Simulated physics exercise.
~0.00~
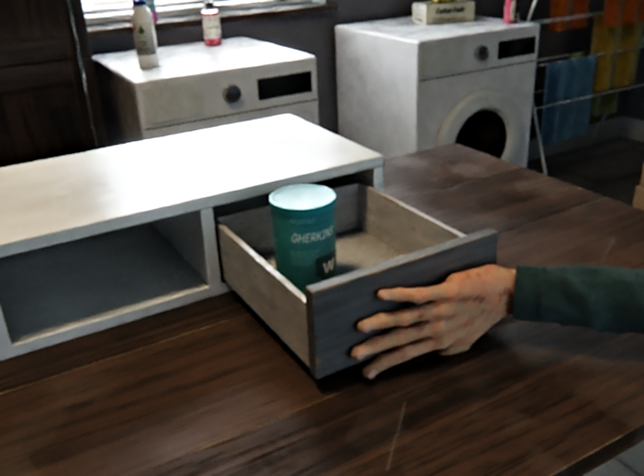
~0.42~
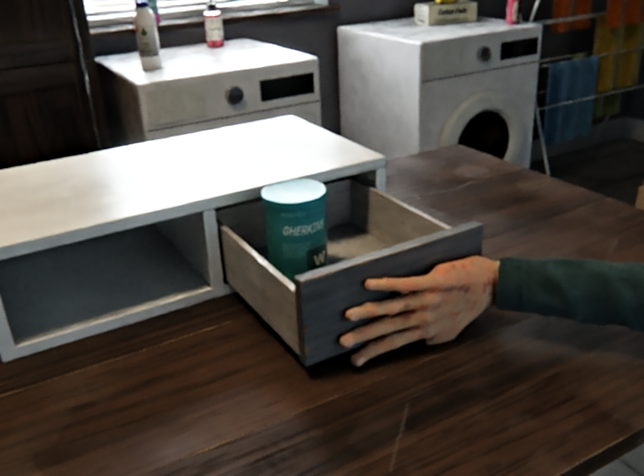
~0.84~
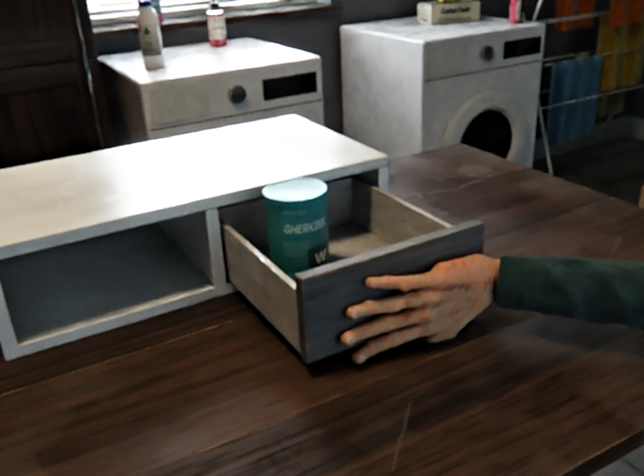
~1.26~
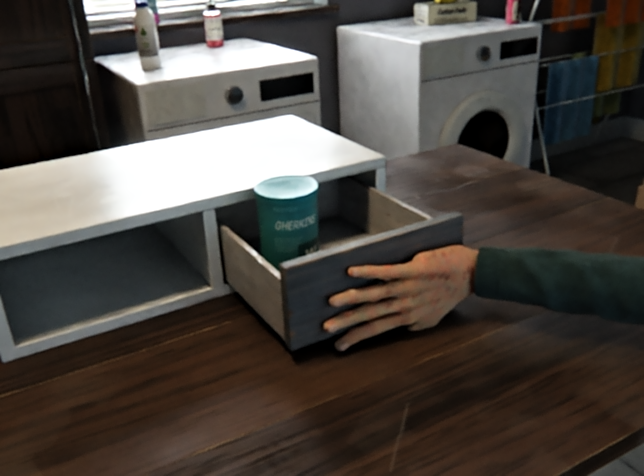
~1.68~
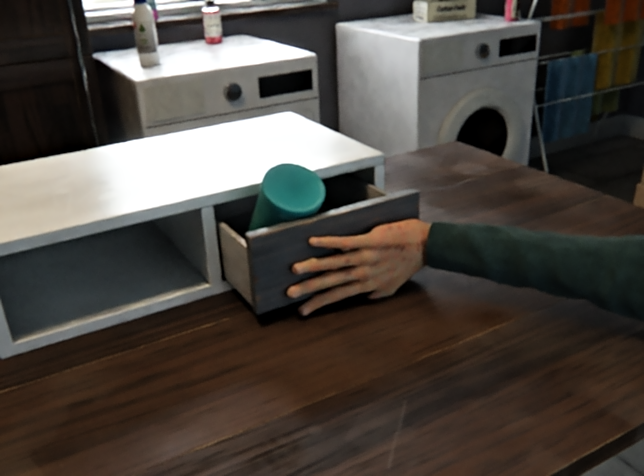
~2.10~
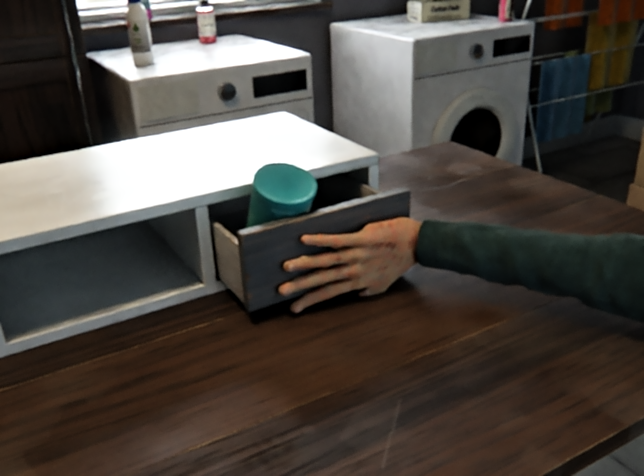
The video shows a hand pushing a grey drawer holding an upright turquoise pot into a low white cabinet on a wooden table. As the drawer slides in, the pot tips and leans, and the drawer stays ajar with the hand still against its front.
